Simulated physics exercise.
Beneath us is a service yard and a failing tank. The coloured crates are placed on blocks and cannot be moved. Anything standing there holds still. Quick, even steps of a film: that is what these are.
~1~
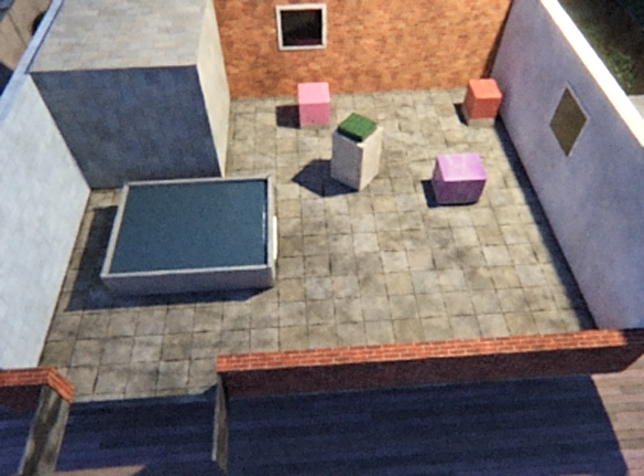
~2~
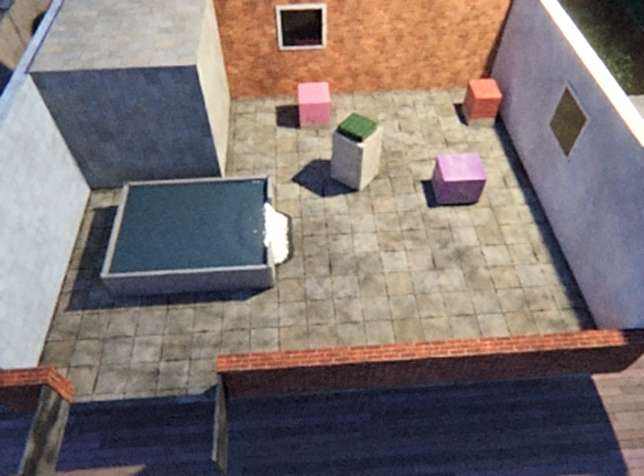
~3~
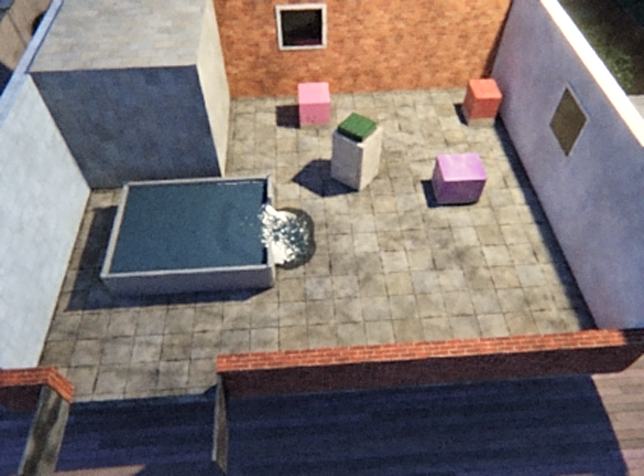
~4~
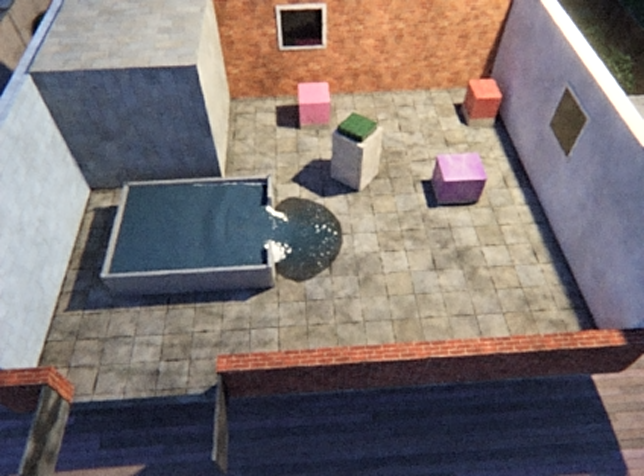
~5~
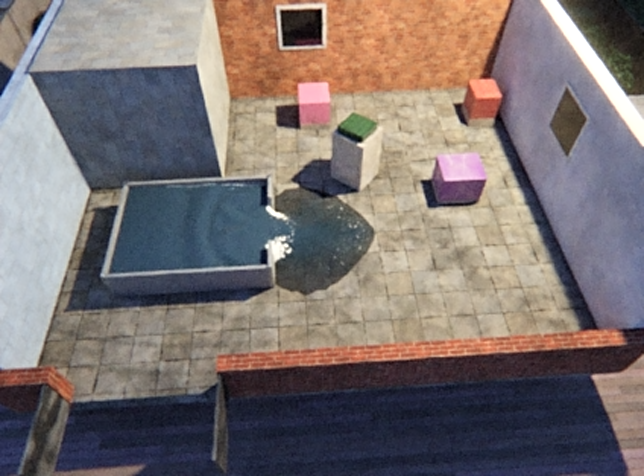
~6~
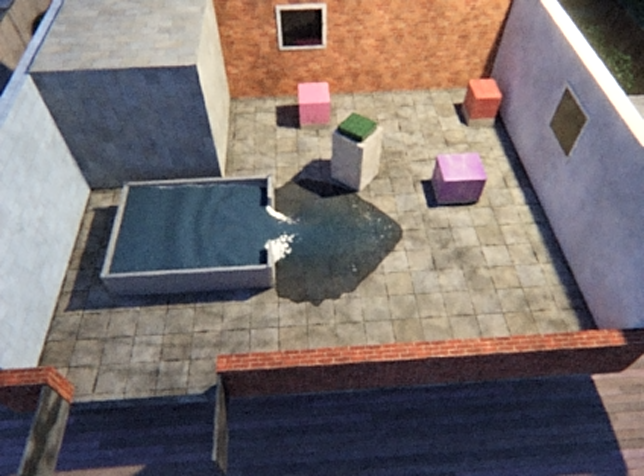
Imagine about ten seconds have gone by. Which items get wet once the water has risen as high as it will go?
My prediction: The purple crate is not above the water; the pink crate stays above the water; the red crate stays above the water.
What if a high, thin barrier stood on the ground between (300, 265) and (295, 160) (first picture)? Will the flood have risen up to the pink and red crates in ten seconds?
Result - pink crate: Not flooded; red crate: Not flooded.
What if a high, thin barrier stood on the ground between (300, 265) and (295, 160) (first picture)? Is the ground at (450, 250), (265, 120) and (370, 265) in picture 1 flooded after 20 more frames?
As listed: Dry, under water, no water.
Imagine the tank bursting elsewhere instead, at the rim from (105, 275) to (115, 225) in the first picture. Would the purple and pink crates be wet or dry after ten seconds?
Taking them in turn, the purple crate is missed and the pink crate is missed.
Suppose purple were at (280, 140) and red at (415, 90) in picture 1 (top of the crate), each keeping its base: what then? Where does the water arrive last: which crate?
Judging by the pictures, the red one.
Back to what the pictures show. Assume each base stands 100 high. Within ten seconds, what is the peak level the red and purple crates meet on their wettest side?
I'd say 50 per cent for the first one and 280 per cent for the second.
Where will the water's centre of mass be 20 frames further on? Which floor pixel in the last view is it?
Near (302, 239).
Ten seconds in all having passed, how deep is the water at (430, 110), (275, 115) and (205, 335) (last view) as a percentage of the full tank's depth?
My figures are about 12, 6 and 6 percent.
A moment on, water covers 20 % of the floor; the purple crate water round its plinth, the pink crate not reached, the red crate not reached.
Next, water covers 35 % of the floor; the purple crate water round its plinth, the pink crate not reached, the red crate not reached.
Then, water covers 50 % of the floor; the purple crate water round its plinth, the pink crate water round its plinth, the red crate water round its plinth.
Later, water covers 60 % of the floor; the purple crate water round its plinth, the pink crate water round its plinth, the red crate water round its plinth.
In the end, water covers 85 % of the floor; the purple crate was topped, the pink crate stayed above the water, the red crate stayed above the water.
